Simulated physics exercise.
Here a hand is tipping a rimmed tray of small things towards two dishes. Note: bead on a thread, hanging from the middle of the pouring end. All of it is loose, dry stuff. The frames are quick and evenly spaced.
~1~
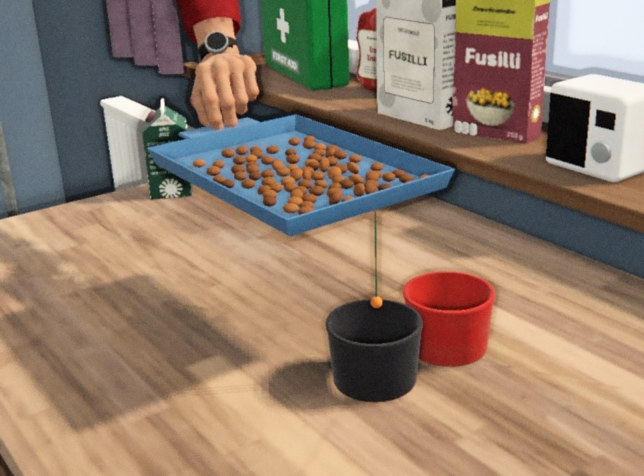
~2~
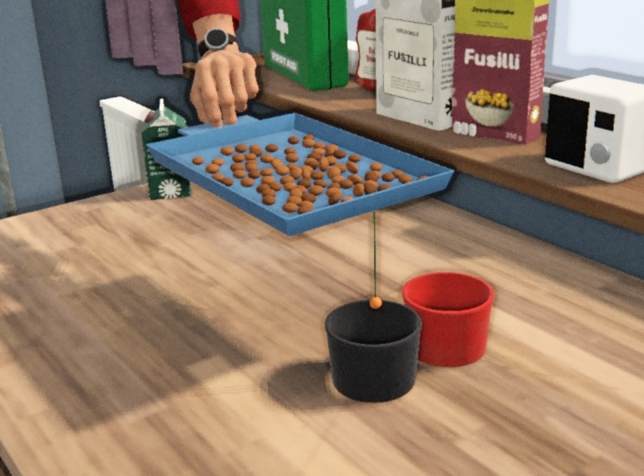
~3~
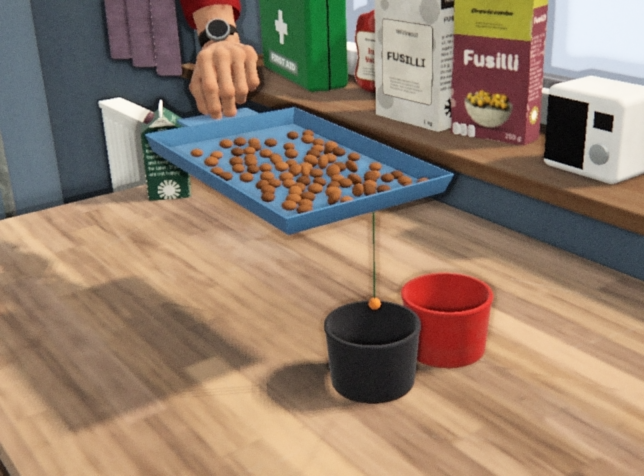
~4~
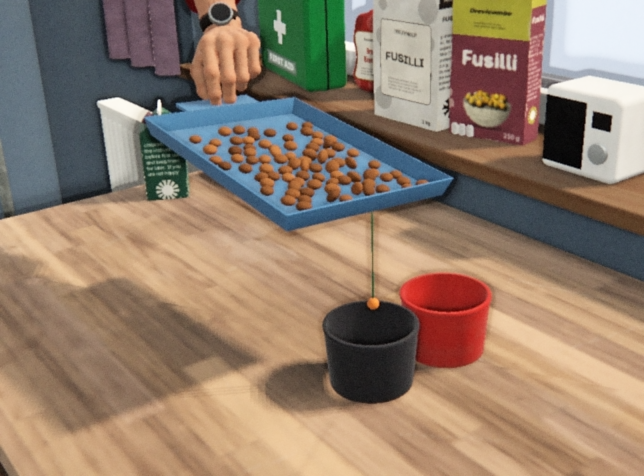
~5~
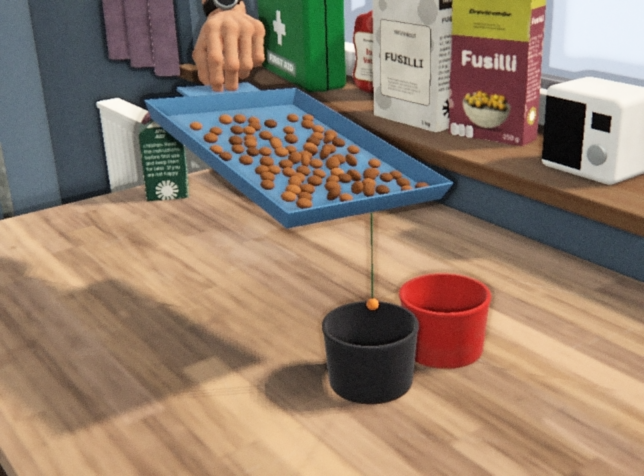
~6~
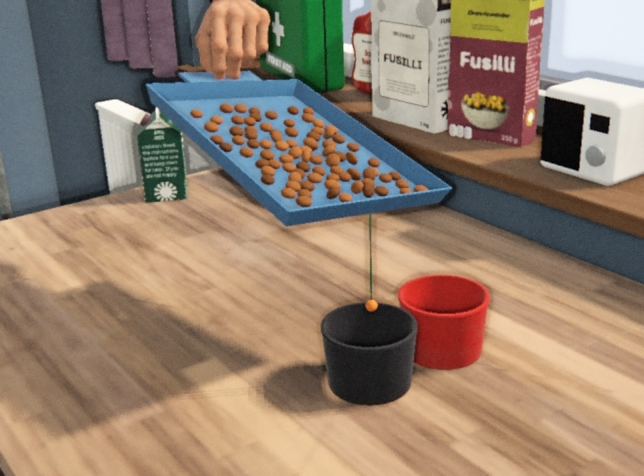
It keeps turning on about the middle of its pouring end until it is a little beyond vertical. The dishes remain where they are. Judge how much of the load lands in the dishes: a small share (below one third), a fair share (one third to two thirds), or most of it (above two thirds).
Most of it.
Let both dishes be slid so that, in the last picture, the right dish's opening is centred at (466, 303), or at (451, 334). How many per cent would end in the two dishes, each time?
About 80 and 10 per cent respectively.
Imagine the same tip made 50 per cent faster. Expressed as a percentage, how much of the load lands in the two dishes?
Close to 80 in a hundred.
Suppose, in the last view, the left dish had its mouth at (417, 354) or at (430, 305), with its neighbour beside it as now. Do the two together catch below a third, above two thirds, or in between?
Case one, below one third; case two, more than two thirds.
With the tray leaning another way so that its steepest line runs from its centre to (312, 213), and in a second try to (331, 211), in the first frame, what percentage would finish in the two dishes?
In turn, 10 percent and then 10 percent.
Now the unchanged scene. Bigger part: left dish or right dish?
That's the right side.
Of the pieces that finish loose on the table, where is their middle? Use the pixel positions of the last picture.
I'd say near (478, 406), give or take.
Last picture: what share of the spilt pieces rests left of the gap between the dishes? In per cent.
About 10 percent.
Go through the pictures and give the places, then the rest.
In the first picture, corners of the pouring end at (289, 216) and (446, 169), level; middle of the load at (307, 176), bits of dog kibble; left dish at (404, 364); right dish at (479, 330); bead on its thread at (376, 302).
In the second picture, corners of the pouring end at (289, 216) and (445, 170), level; middle of the load at (306, 175).
In the third picture, corners of the pouring end at (289, 215) and (445, 174), tipped barely, lowest at the right corner; middle of the load at (305, 172).
In the fourth picture, corners of the pouring end at (289, 211) and (445, 177), tipped a little, lowest at the right corner; middle of the load at (305, 166).
In the fifth picture, corners of the pouring end at (290, 209) and (445, 181), tipped a little, lowest at the right corner; middle of the load at (305, 161).
In the sixth picture, corners of the pouring end at (291, 207) and (444, 186), tipped clearly, lowest at the right corner; middle of the load at (306, 157); left dish at (399, 367); right dish at (474, 333).
Soon after the last picture, tray tipped steeply; nearly all on the tray; a small part in the air.
A little later, tray tipped past a quarter turn; a stray few on the tray; a stray few in the left dish; most in the right dish; a small part outside both; a stray few in the air.
Later still, tray tipped past a quarter turn; a stray few in the left dish; most in the right dish; a small part outside both.
At rest, tray tipped past a quarter turn; a stray few in the left dish; most in the right dish; a small part outside both.
